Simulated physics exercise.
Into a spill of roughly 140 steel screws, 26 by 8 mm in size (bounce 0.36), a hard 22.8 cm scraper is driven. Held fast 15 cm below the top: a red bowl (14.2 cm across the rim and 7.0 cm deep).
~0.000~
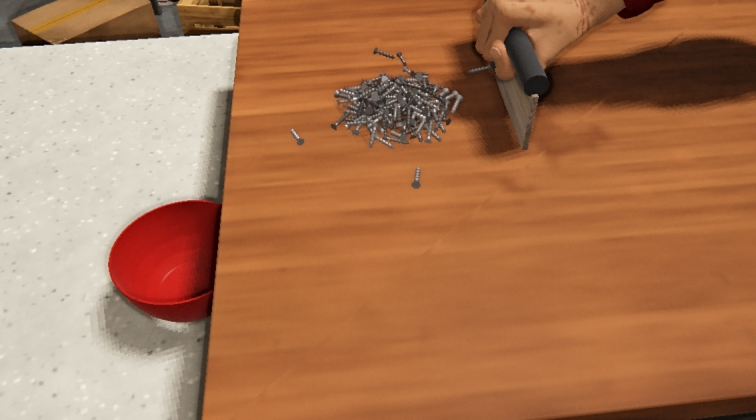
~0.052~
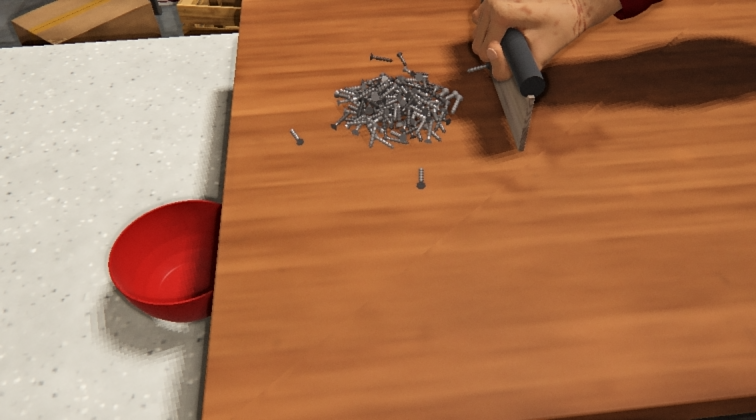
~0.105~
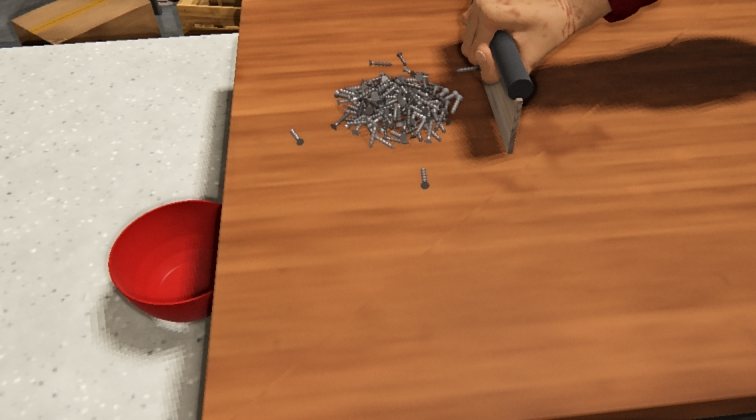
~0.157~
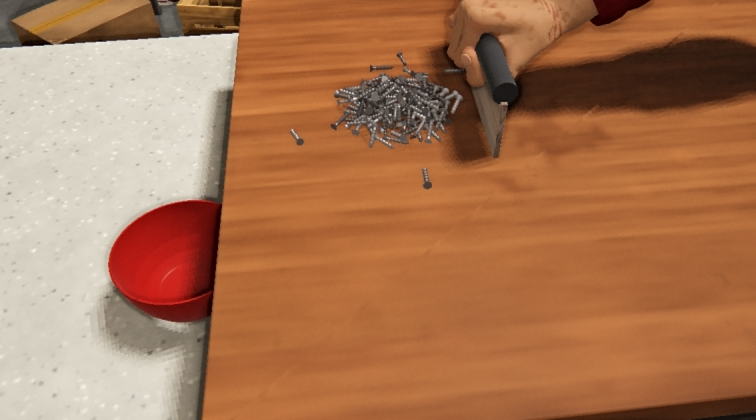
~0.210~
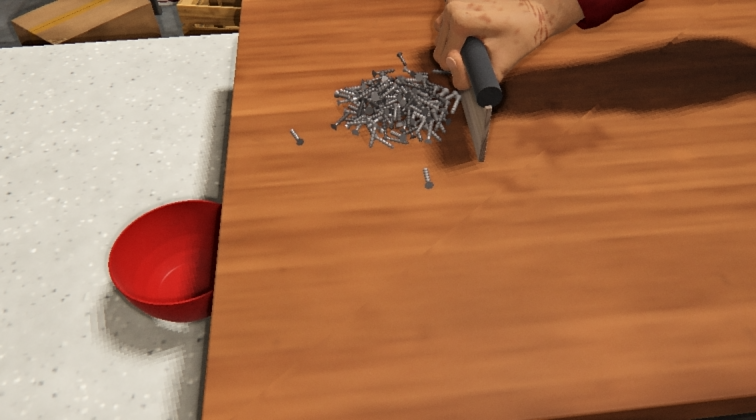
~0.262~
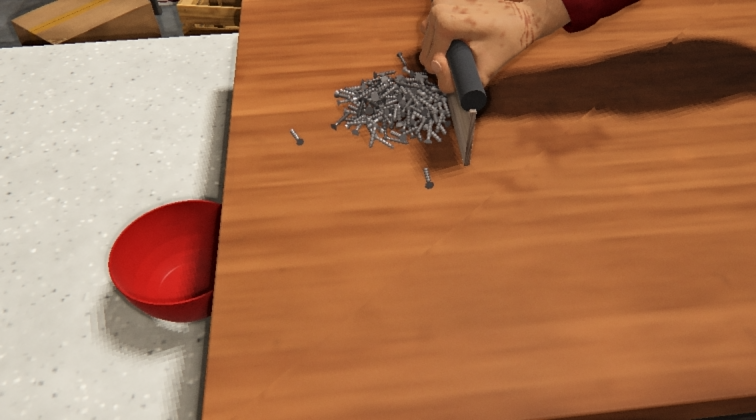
A hand slides a scraper left across a wooden surface into a pile of screws.
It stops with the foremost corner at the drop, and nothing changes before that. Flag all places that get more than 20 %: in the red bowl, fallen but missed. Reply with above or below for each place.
Red bowl: Above; missed: Above.
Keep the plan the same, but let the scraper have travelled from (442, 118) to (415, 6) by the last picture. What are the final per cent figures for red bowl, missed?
Red bowl 35; missed 65.
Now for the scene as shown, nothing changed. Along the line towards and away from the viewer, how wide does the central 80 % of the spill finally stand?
18 cm.
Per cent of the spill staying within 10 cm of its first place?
Roughly 0 %.
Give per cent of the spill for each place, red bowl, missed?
Red bowl: 45, missed: 50.
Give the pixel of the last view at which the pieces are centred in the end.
Somewhere close to (196, 257).
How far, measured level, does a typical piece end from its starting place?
About 26 cm.
After 0.62 s, scraper 18 cm from its start, spill 14 cm wide; still on top 100 %.
Then, at 0.99 s, scraper 29 cm from its start, spill 17 cm wide; red bowl 5 %, off the edge, not caught 20 %, still on top 75 %.
After 1.30 s, scraper 31 cm from its start, spill 20 cm wide; red bowl 45 %, off the edge, not caught 50 %.
At rest (2.1 s), red bowl 45 %, fallen but missed 50 %, still on top 0 %.
